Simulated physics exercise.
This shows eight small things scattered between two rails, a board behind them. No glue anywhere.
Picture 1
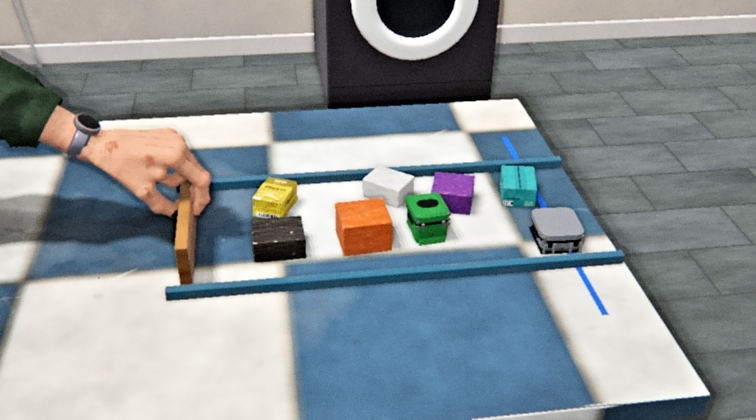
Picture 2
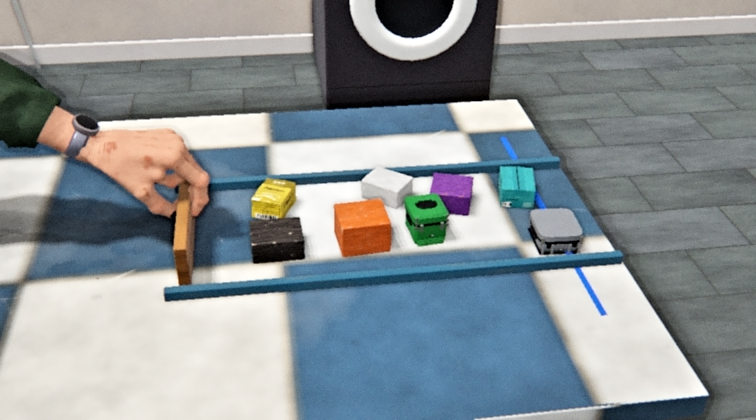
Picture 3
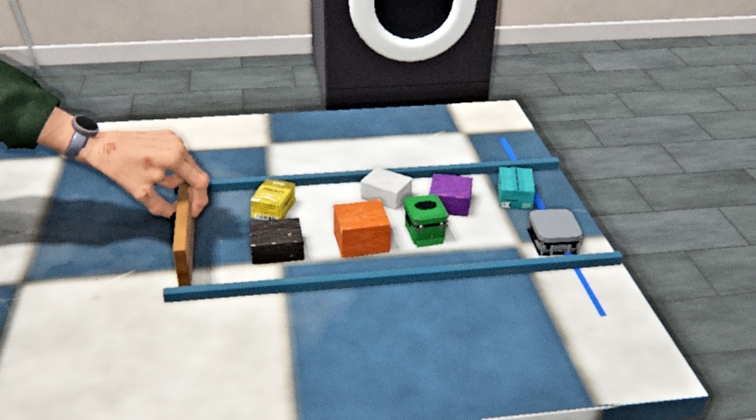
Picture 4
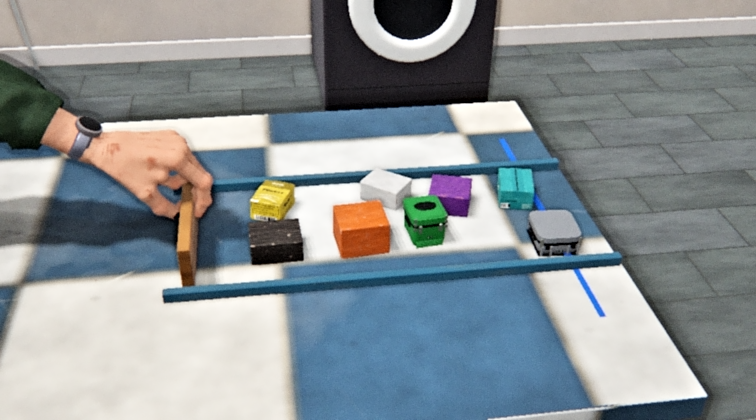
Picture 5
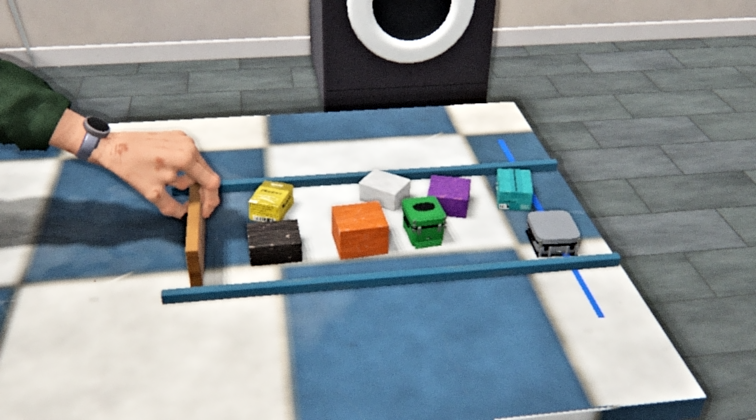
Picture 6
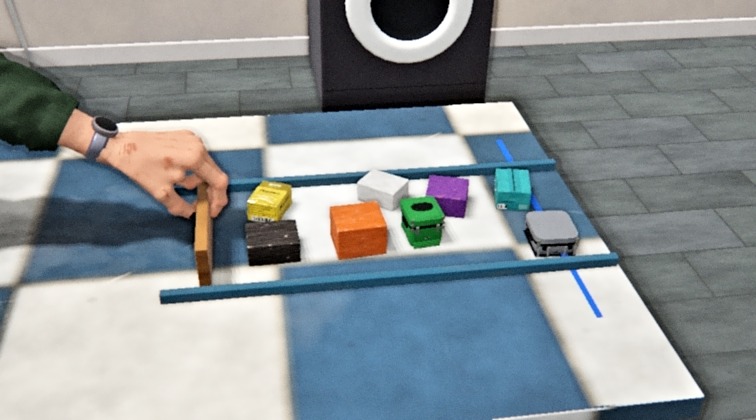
On a checkered table, a hand slides a board slightly right toward eight small objects.
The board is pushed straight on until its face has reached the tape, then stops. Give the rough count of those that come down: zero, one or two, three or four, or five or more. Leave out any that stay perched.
The number that fall off is five or more.
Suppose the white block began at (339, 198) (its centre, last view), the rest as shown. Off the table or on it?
From there it is lost.
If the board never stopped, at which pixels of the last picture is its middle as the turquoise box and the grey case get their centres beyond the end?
For the turquoise box at (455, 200), for the grey case at (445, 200).
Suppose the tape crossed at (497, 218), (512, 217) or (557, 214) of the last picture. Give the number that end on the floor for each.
In that order 3, 4 and 6.
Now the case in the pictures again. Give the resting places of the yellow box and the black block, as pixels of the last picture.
The yellow box stops around (542, 180); the black block around (575, 220).
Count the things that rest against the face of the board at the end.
In contact: 2.
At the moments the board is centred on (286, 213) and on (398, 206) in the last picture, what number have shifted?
At the one place 3, at the other 8.
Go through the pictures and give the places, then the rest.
The first frame shows grey case (556, 231); turquoise box (518, 187); purple block (452, 193); board (188, 218); tape (547, 212).
The second frame shows turquoise box (517, 187); yellow box (274, 199).
The third frame shows purple block (450, 195); board (186, 219).
The fourth frame shows grey case (553, 234); white block (386, 189).
The fifth frame shows turquoise box (514, 189); black block (275, 242).
The sixth frame shows grey case (550, 234); turquoise box (512, 189); purple block (447, 197); board (205, 219); tape (541, 215).
Soon after, none off yet; grey case at rest near (550, 234); turquoise box at rest near (512, 189); purple block at rest near (447, 197).
Then, none off yet; grey case moved about its own width near (598, 235); turquoise box moved about its own width near (558, 187); purple block moved well along near (519, 194).
At rest, the number that fall off is five or more; fallen, orange block, white block, green case, purple block, turquoise box and grey case.
